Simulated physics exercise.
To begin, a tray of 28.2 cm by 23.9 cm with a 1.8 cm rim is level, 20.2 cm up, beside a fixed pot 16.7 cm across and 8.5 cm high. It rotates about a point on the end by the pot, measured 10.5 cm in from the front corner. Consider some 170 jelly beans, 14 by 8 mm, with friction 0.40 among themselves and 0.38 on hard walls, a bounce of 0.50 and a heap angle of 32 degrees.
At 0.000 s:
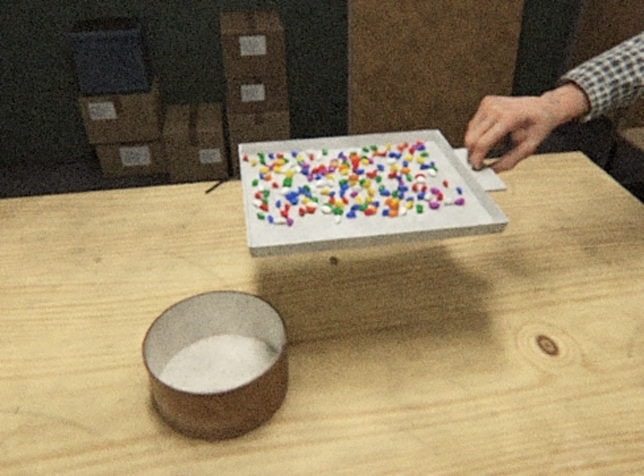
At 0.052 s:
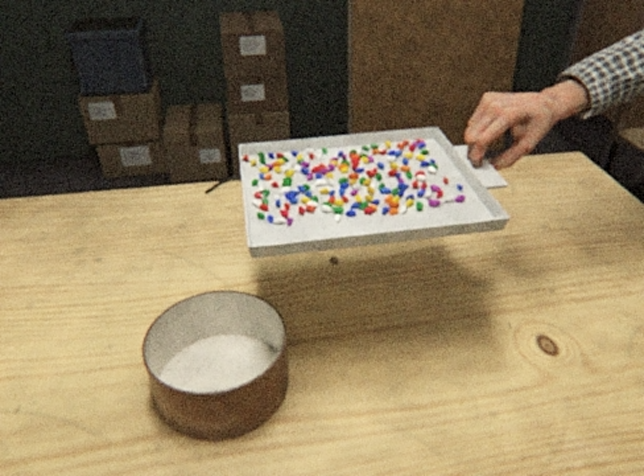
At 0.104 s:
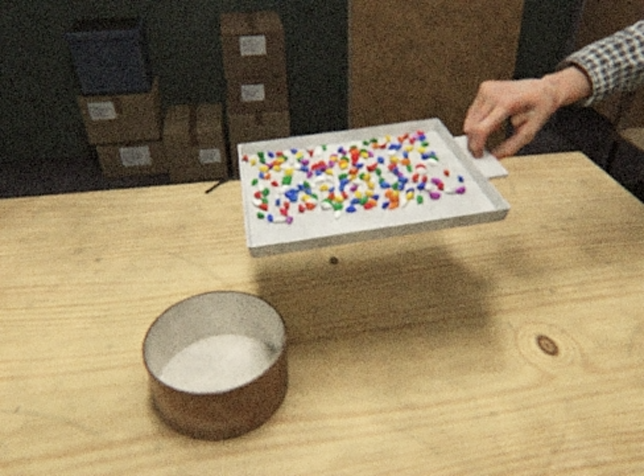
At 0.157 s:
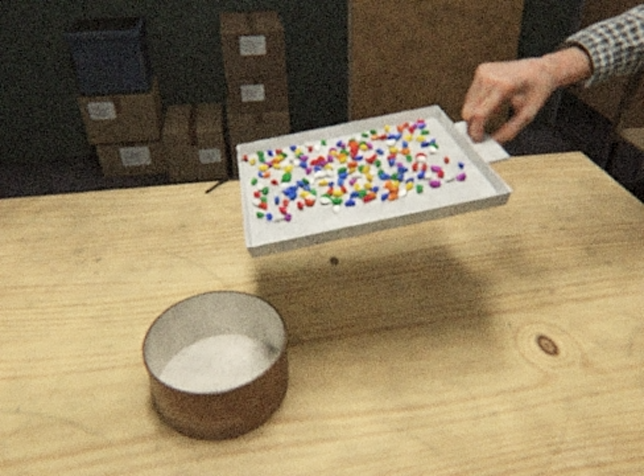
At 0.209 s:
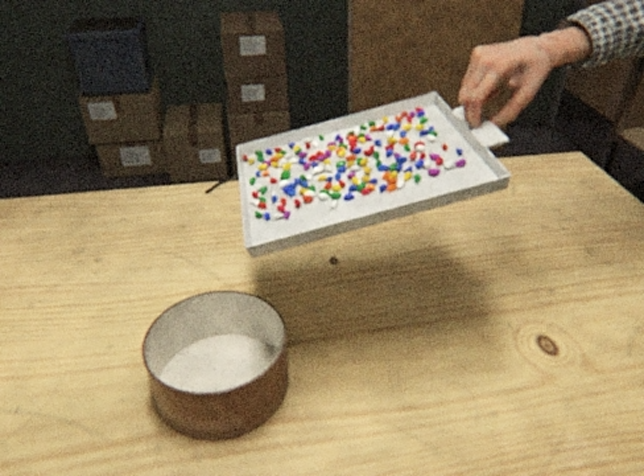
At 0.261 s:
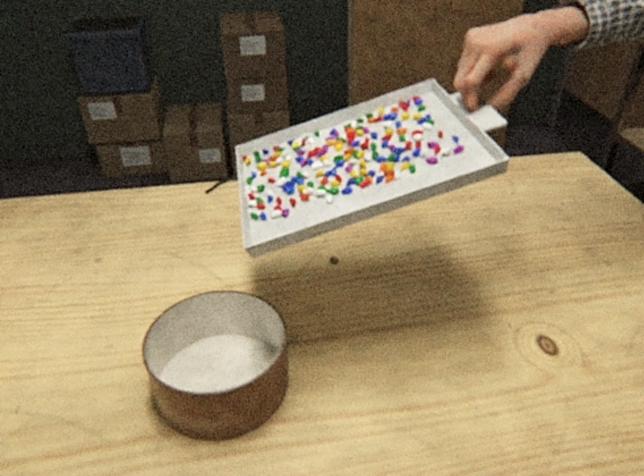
At the start, a hand at the right holds a white tray of scattered colourful pieces roughly level above a wooden table, behind a round, open pot. The hand then raises the tray's right end, slowly at first and then more steeply, while the pieces stay spread across it and the pot stays still.
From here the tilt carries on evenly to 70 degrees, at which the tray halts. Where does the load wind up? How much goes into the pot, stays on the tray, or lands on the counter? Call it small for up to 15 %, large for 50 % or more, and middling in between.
Pot - small, tray - large, counter - middling.
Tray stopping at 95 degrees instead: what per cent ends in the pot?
In that case, near 20 percent.
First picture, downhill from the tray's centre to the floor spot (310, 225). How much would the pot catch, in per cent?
Estimate: Near 70 per cent.
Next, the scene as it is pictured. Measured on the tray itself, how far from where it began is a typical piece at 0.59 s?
By then it sits near 7 cm from where it began.
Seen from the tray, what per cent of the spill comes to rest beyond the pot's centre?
About 90 per cent.
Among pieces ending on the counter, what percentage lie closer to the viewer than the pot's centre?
0 %.
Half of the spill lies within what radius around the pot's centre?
Some 30 cm.
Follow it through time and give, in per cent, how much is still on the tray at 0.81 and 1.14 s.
Estimates: 95; 70.
After 0.59 s, tilt 42 degrees; the tray holds 100 %, the pot 0 %.
After 0.81 s, tilt 60 degrees; the tray holds 95 %, the pot 0 %.
After 1.14 s, tilt 70 degrees; the tray holds 70 %, the pot 5 %.
By 2.6 s all is still; pot 10 %, tray 65 %, counter 25 %.
